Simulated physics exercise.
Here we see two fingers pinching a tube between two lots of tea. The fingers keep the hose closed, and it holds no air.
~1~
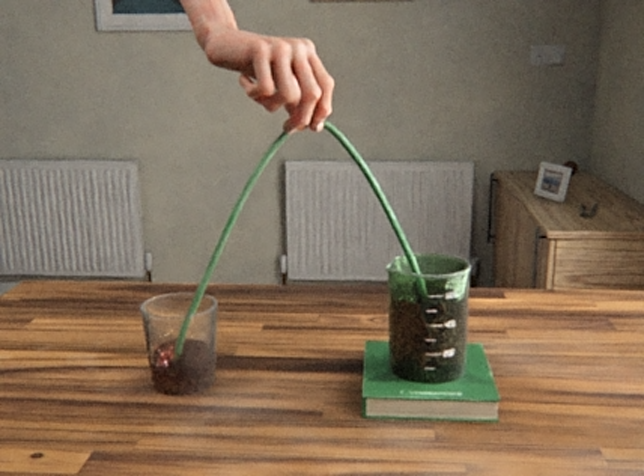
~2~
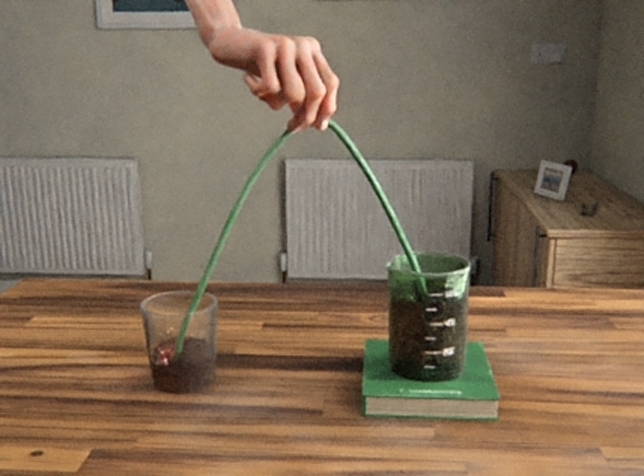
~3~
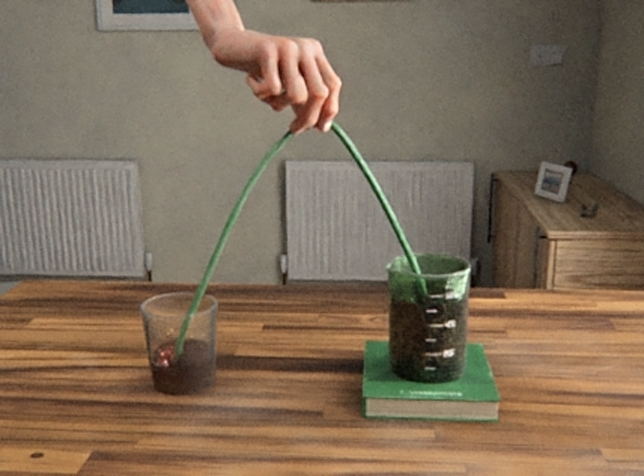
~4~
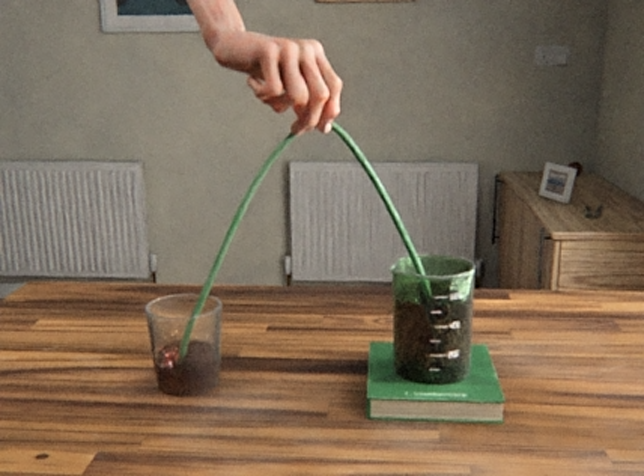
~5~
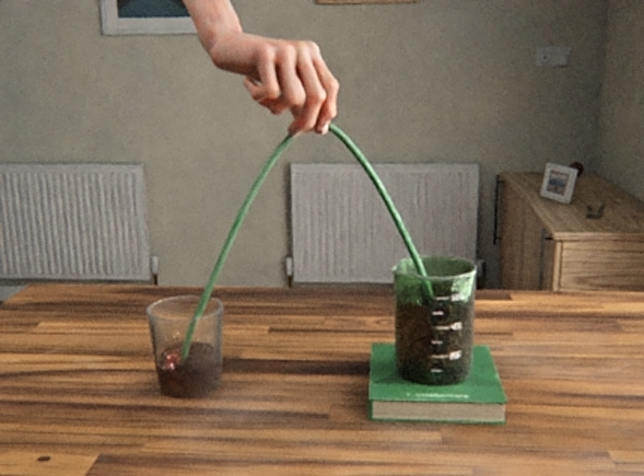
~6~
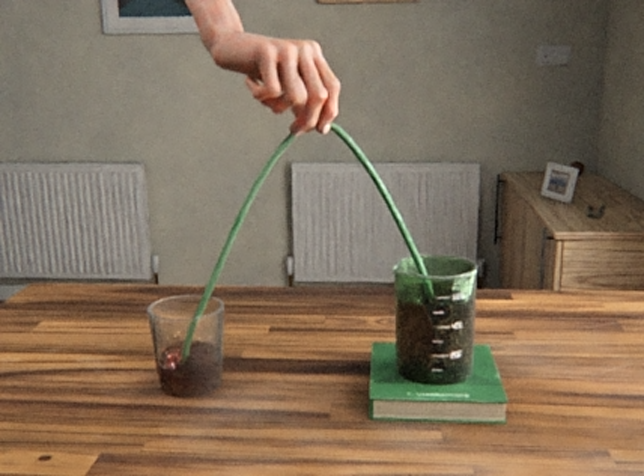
A hand pinched the top of a green tube looped between a glass of dark liquid on the wooden table and a fuller beaker on a green book, and nothing really moved.
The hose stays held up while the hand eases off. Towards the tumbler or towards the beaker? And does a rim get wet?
It flows to the left, and the receiving one holds it all.
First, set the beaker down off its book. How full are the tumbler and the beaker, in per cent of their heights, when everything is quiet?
Levels in order: 65 %, 50 %.
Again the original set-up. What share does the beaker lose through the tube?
I'd put it close to 40 per cent.
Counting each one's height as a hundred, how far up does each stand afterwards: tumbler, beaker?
About 80 %, then 40 %.
A moment on, the tumbler is about half full; the beaker is about two thirds full.
Further on, the tumbler is about two thirds full; the beaker is about half full.
When it is over, the tumbler is about three quarters full; the beaker is about half full; the two surfaces are level.
